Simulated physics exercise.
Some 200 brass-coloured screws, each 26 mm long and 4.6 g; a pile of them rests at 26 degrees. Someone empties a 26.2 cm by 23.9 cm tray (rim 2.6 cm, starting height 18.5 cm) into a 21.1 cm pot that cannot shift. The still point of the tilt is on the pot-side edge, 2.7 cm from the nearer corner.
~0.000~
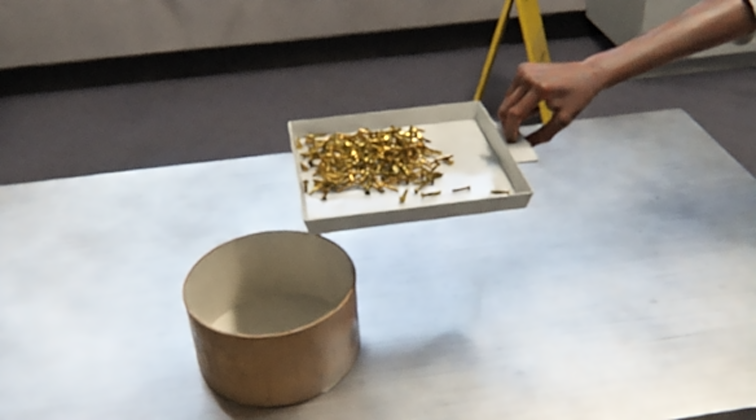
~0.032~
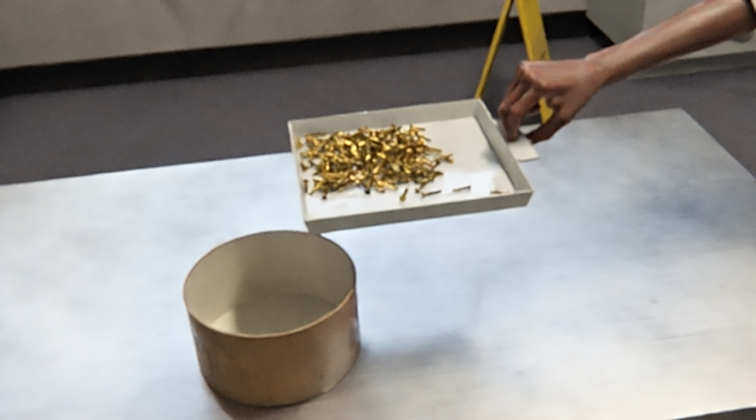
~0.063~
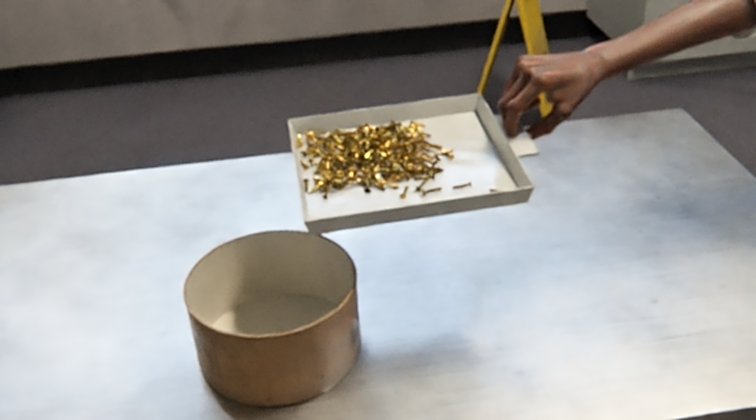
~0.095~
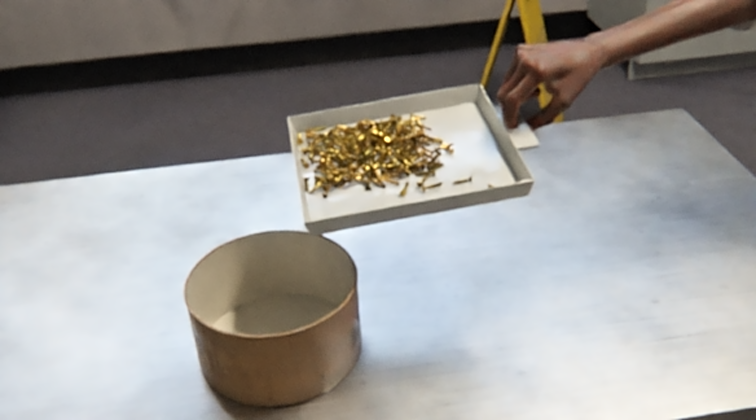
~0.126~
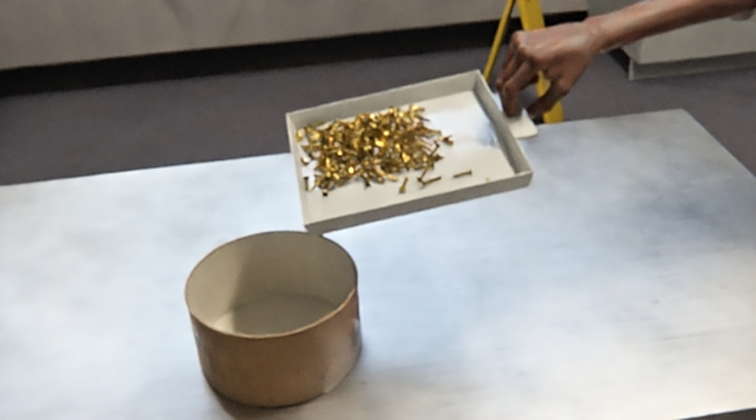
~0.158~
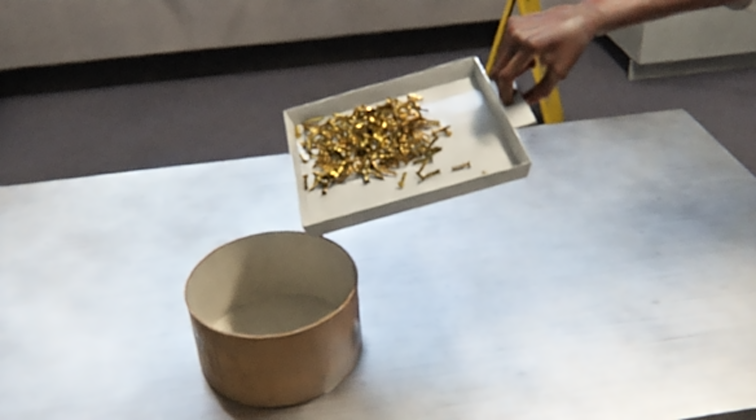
A shallow pale tray tilts gently, its right side rising as a hand reaching in from the upper right lifts it, while its left front corner stays low and the camera holds still. Heaped toward its left are many brass-coloured screws, with a round brown pot below. The setting is a pale tabletop indoors, seen from above, with yellow legs and grey floor behind.
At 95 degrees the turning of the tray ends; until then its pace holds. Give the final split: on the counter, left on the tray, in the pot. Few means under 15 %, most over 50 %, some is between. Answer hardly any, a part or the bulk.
Counter hardly any, tray hardly any, pot the bulk.
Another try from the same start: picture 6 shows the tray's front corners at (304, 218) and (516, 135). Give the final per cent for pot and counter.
Pot 30, counter 70.
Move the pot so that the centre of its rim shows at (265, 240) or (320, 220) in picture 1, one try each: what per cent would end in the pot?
About 45 and 0 per cent.
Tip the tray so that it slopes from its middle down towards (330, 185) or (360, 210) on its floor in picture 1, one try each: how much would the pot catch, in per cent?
About 55 and 95 per cent.
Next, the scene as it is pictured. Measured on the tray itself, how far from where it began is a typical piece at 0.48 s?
About 5 cm.
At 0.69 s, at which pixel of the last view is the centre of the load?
Around (273, 211).
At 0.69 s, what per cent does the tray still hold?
About 70 per cent.
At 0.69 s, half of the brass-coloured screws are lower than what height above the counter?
Roughly 20 cm.
After 0.48 s, tilt 53 degrees; the tray holds 100 %, the pot 0 %.
After 0.69 s, tilt 80 degrees; the tray holds 70 %, the pot 0 %.
After 1.02 s, tilt 95 degrees; the tray holds 0 %, the pot 95 %.
In the end, at 1.6 s, counter 0 %, tray 0 %, pot 100 %.
